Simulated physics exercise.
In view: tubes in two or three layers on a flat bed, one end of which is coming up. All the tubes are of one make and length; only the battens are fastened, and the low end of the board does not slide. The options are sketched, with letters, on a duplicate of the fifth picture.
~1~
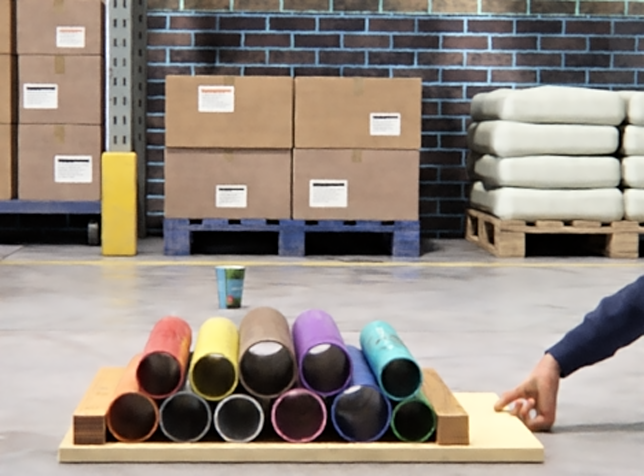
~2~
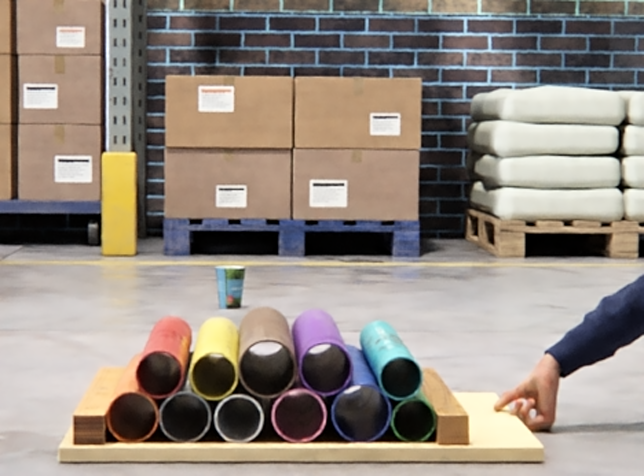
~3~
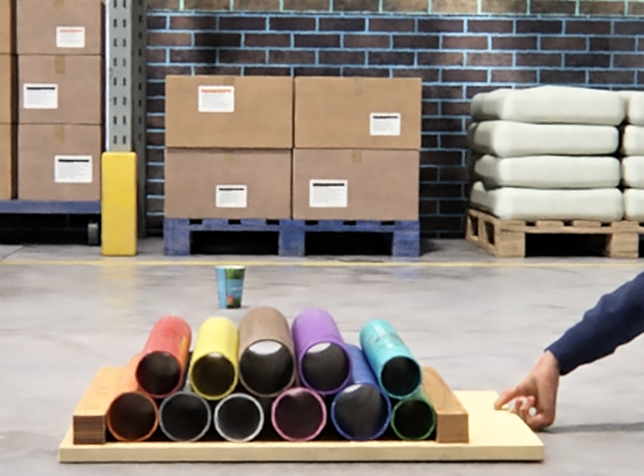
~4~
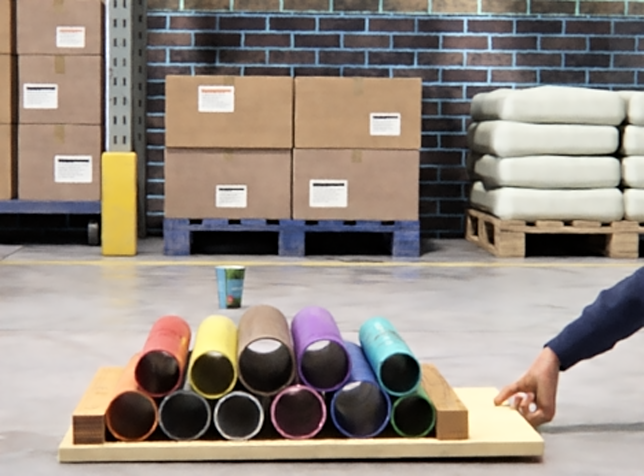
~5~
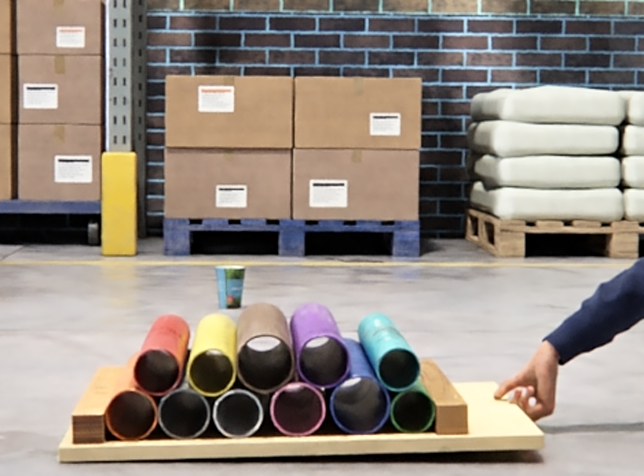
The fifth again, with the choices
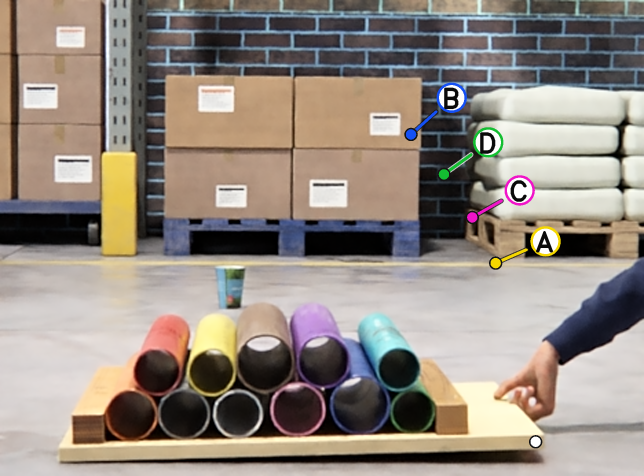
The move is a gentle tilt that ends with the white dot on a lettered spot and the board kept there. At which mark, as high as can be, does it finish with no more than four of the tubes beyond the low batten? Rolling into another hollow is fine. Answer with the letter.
Raise it to B.
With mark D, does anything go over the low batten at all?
Yes, at D.
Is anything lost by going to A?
Yes.
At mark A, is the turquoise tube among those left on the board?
Yes.
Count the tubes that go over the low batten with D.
It comes to four.
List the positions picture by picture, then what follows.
The first picture shows orange tube (133, 417); grey tube (185, 417); white tube (239, 418).
The second picture shows white tube (239, 418); pink tube (299, 416).
The third picture shows board (298, 409); blue tube (361, 411); green tube (414, 419); yellow tube (213, 375).
The fourth picture shows board (298, 407); orange tube (132, 416); grey tube (185, 415).
The fifth picture shows board (297, 404); orange tube (131, 415); grey tube (184, 414).
On the marked copy, A at (496, 263); B at (411, 134); C at (473, 217); D at (444, 174); the white dot at (536, 442).
Following B. Soon after the start, board at 22°.
Later, board at 42°.
In the end, board at 43°, four over the low batten (red, yellow, purple, brown).
As for the rest, A three over the low batten (red, yellow, brown); C four over the low batten (red, yellow, purple, brown); D four over the low batten (red, yellow, purple, brown).
